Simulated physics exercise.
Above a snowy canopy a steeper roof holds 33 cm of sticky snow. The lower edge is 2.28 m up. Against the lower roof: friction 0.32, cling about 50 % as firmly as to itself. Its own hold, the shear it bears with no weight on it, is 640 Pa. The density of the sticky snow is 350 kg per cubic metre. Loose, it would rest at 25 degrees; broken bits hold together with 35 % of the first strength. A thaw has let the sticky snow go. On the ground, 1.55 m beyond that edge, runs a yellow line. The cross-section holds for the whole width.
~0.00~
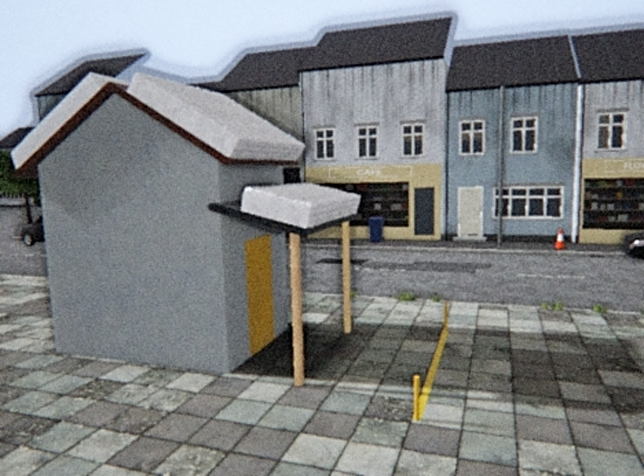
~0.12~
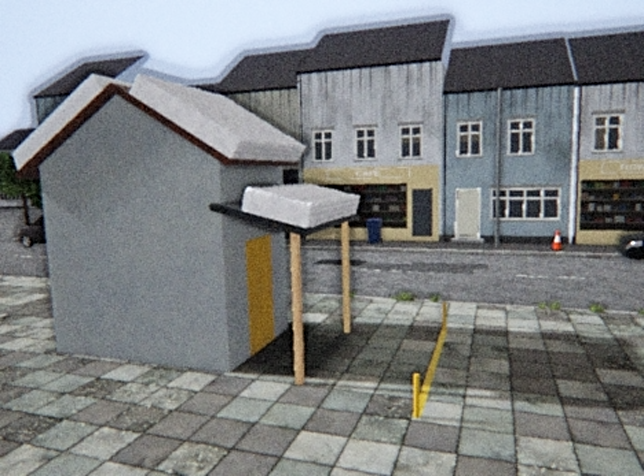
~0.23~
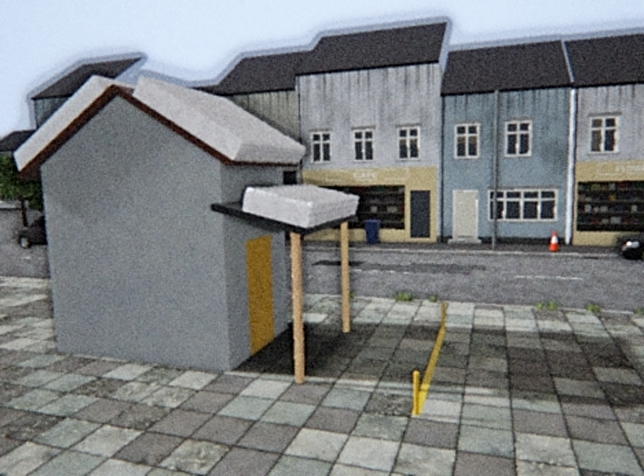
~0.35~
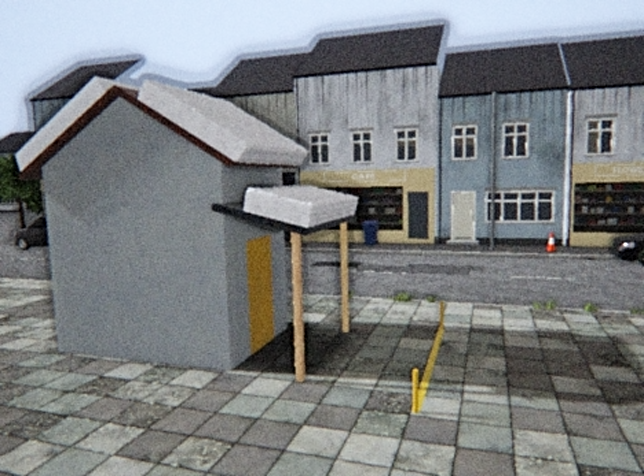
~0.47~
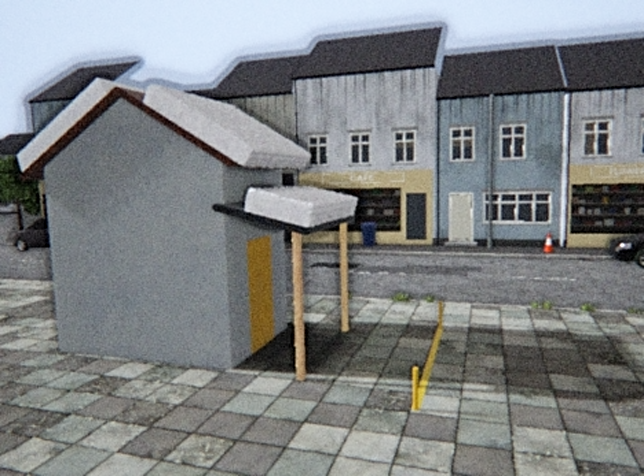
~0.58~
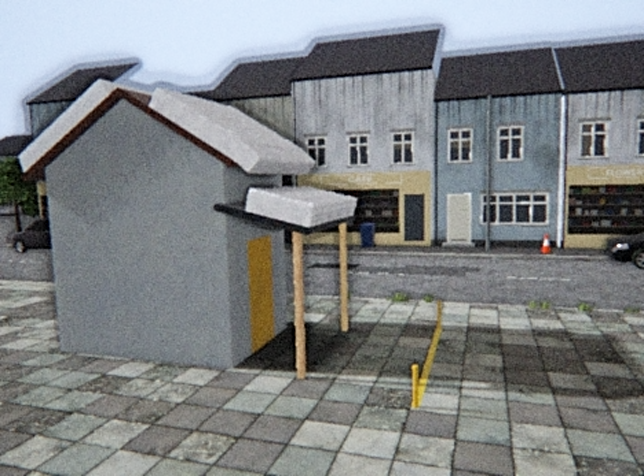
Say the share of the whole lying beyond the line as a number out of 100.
The share of the whole lying beyond the line is near 16 %.
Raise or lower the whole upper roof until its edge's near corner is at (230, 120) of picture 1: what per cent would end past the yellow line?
It would be near 40 %.
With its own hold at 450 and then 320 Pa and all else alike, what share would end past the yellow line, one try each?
In that order: 30 %, 35 %.
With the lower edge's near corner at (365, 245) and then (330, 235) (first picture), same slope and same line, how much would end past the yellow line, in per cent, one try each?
In turn about 1 %, 10 %.
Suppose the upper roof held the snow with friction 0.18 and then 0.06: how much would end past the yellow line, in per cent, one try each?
In that order: 35 %, 45 %.
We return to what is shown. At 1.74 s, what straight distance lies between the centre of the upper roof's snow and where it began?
About 2.0 m.
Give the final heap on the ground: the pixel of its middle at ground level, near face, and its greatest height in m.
Around (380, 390); it stands about 0.4 m.
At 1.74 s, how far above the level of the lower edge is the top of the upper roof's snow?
Some 1.0 m.
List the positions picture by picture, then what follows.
Front end of the sticky snow at (231, 144), in the first frame.
Front end of the sticky snow at (232, 145), its middle shifted 1.1 cm, in the second frame.
Front end of the sticky snow at (235, 147), its middle shifted 4.4 cm, 2 % of it past the upper edge, in one piece, in the third frame.
Front end of the sticky snow at (239, 150), its middle shifted 10 cm, 5 % of it past the upper edge, in one piece, in the fourth frame.
Front end of the sticky snow at (245, 148), its middle shifted 18 cm, 9 % of it past the upper edge, in one piece, in the fifth frame.
Front end of the sticky snow at (252, 158), its middle shifted 29 cm, 15 % of it past the upper edge, cracking, in the sixth frame.
By 1.12 s, none is below the lower edge and 0 % is past the line.
By 1.74 s, 7 % is below the lower edge and 0 % is past the line.
By 2.37 s, 53 % is below the lower edge and 6 % is past the line.
By 3.00 s, 64 % is below the lower edge and 16 % is past the line.
By 5.60 s, at the end, 67 % is below the lower edge and 16 % is past the line.
